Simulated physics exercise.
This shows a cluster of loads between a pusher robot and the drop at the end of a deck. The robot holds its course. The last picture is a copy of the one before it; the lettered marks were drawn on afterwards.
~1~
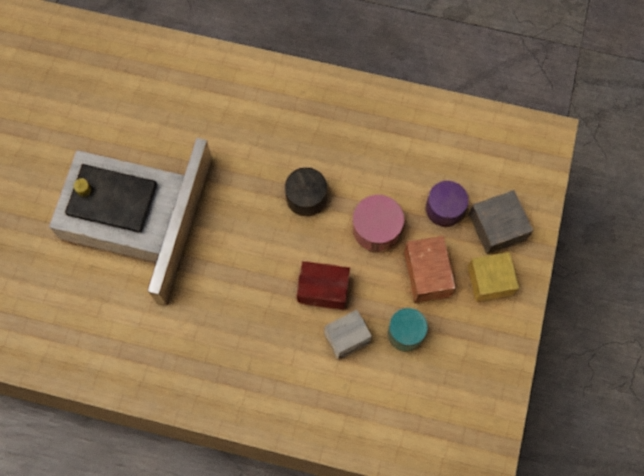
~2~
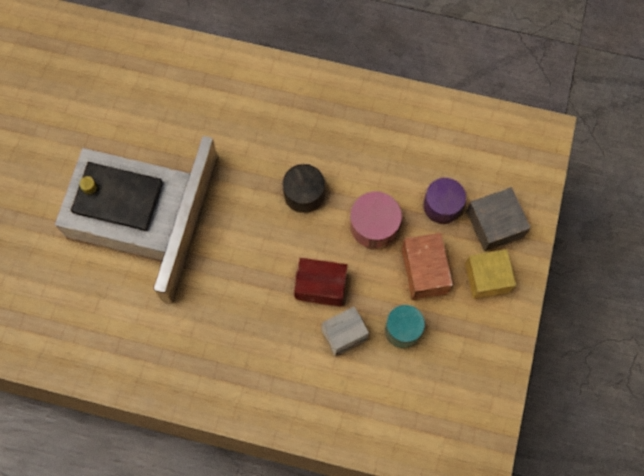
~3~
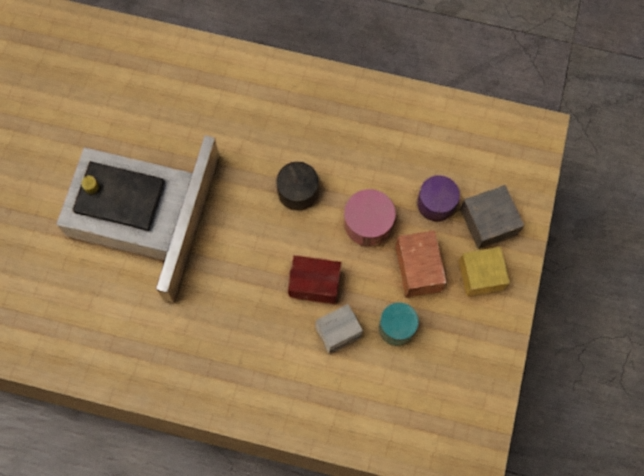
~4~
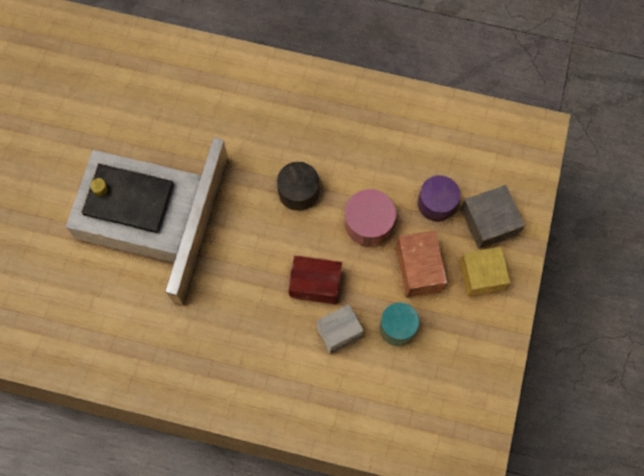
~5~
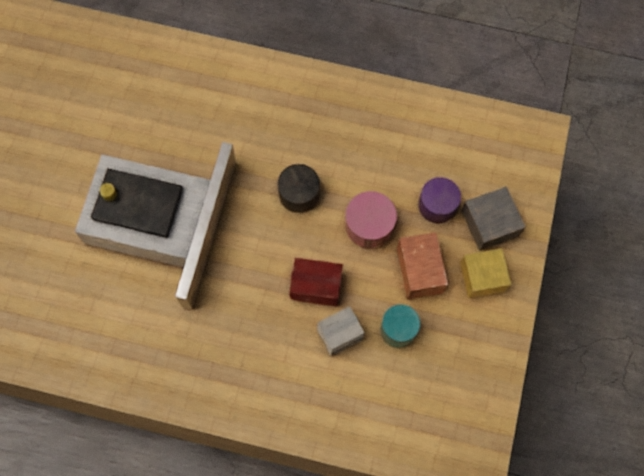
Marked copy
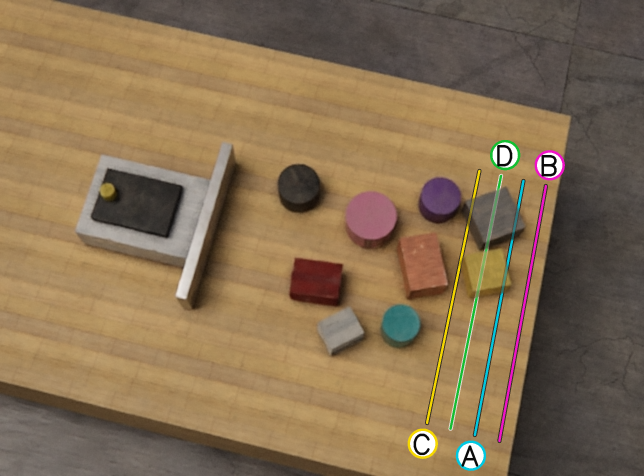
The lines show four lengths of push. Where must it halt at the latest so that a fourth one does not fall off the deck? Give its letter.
Line A.
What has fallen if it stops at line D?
The yellow crate goes over.
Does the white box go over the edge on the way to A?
By then, no.
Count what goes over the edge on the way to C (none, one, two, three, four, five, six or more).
By then, none.
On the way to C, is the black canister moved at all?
Yes.
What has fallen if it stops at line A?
The yellow crate.
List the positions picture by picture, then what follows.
White box (348, 335); black canister (306, 192); pink pail (378, 224), in the first picture.
Robot (123, 197); turquoise pail (404, 328), in the second picture.
Robot (125, 197); grey crate (491, 217), in the third picture.
Robot (134, 199); red parcel (315, 280), in the fourth picture.
Robot (143, 204); white box (340, 331); black canister (299, 189); pink pail (371, 220), in the fifth picture.
On the marked copy, A at (500, 302); B at (524, 308); C at (454, 291); D at (477, 297).
With A. Early on, robot (247, 228); black canister (353, 195); pink pail (388, 224).
Further on, robot (356, 254); yellow crate (508, 270); grey crate (508, 217).
At the end, robot (439, 274); yellow crate over the edge; orange crate (538, 301); one fallen.
As for the rest, B drops five; C is within the limit but short; D is within the limit but short.
